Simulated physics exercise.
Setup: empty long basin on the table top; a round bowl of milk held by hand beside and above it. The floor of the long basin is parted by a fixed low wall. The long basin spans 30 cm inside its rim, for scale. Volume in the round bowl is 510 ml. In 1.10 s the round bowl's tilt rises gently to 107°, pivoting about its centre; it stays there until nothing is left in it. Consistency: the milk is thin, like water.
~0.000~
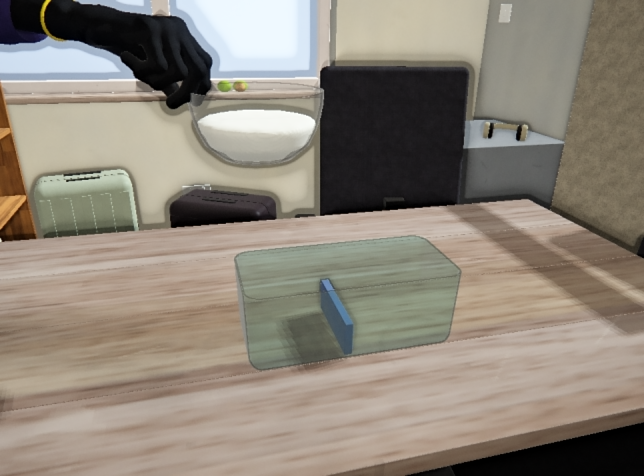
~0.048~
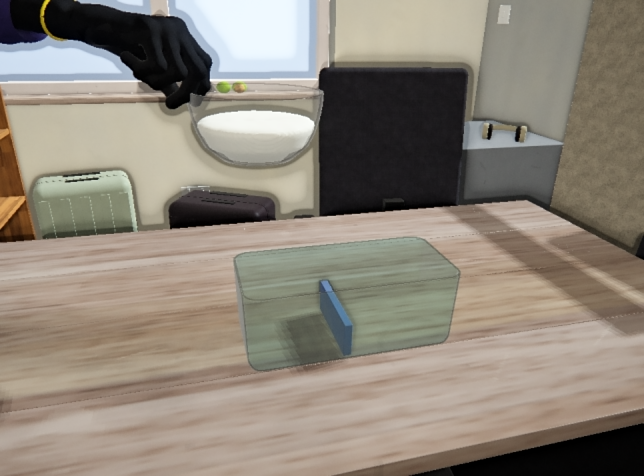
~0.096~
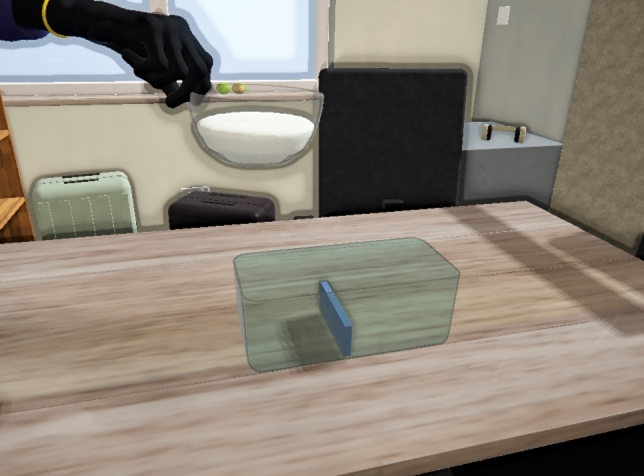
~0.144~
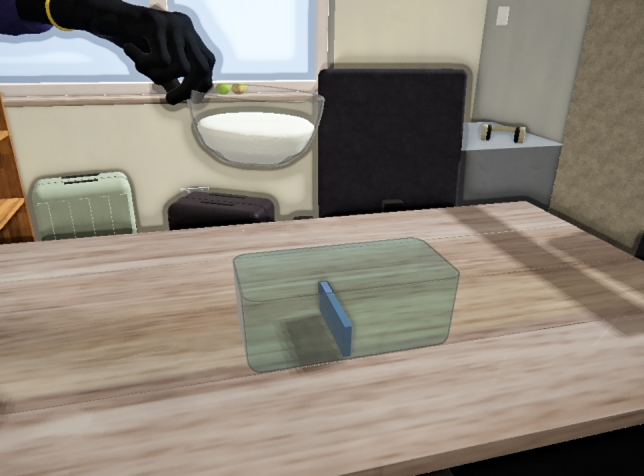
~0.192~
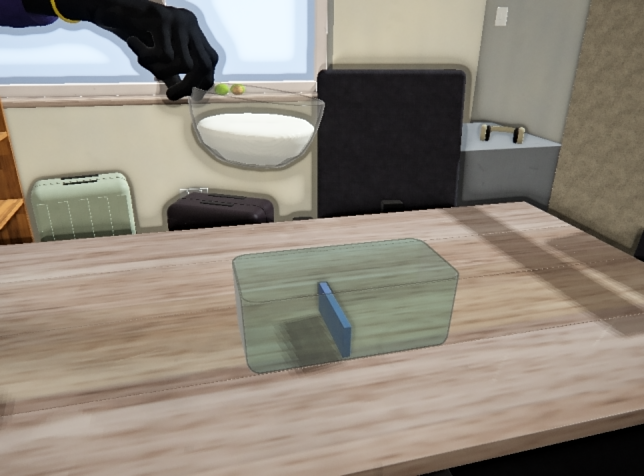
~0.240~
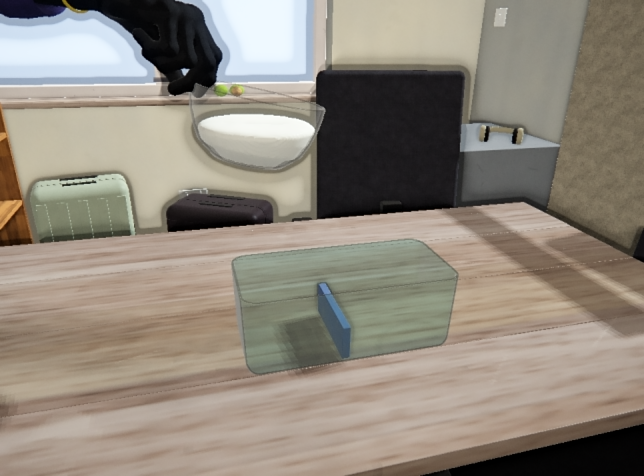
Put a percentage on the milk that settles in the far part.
Roughly 77 per cent ends up there.
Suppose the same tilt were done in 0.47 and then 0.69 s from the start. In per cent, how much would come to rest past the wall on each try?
Respectively about 60 and 65 percent.
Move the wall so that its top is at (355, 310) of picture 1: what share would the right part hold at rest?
That would be about 45 in a hundred, I'd say.
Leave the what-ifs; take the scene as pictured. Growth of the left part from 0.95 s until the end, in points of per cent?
I'd put it near 16 percent.
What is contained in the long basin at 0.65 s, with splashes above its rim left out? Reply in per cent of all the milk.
Fraction in basin: Approx. 2%.
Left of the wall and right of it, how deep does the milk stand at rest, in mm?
Some 6 mm on the left and some 20 mm on the right.
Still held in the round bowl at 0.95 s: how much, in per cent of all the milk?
5 per cent or so.
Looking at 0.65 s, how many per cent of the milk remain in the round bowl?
62 %.
Then, 0.65 s in, the tilt is 68° and 61 per cent is still to pour, 0 is left of the wall and 2 right of it.
Then, 0.95 s in, the tilt is 102° and 5 per cent is still to pour, 4 is left of the wall and 70 right of it.
Then, 1.26 s in, the tilt is 107° and 0 per cent is still to pour, 21 is left of the wall and 77 right of it.
Then, 1.60 s in, the tilt is 107° and 0 per cent is still to pour, 21 is left of the wall and 77 right of it.
Finally, 21 per cent lies left of the wall, 77 right of it and 1 outside.
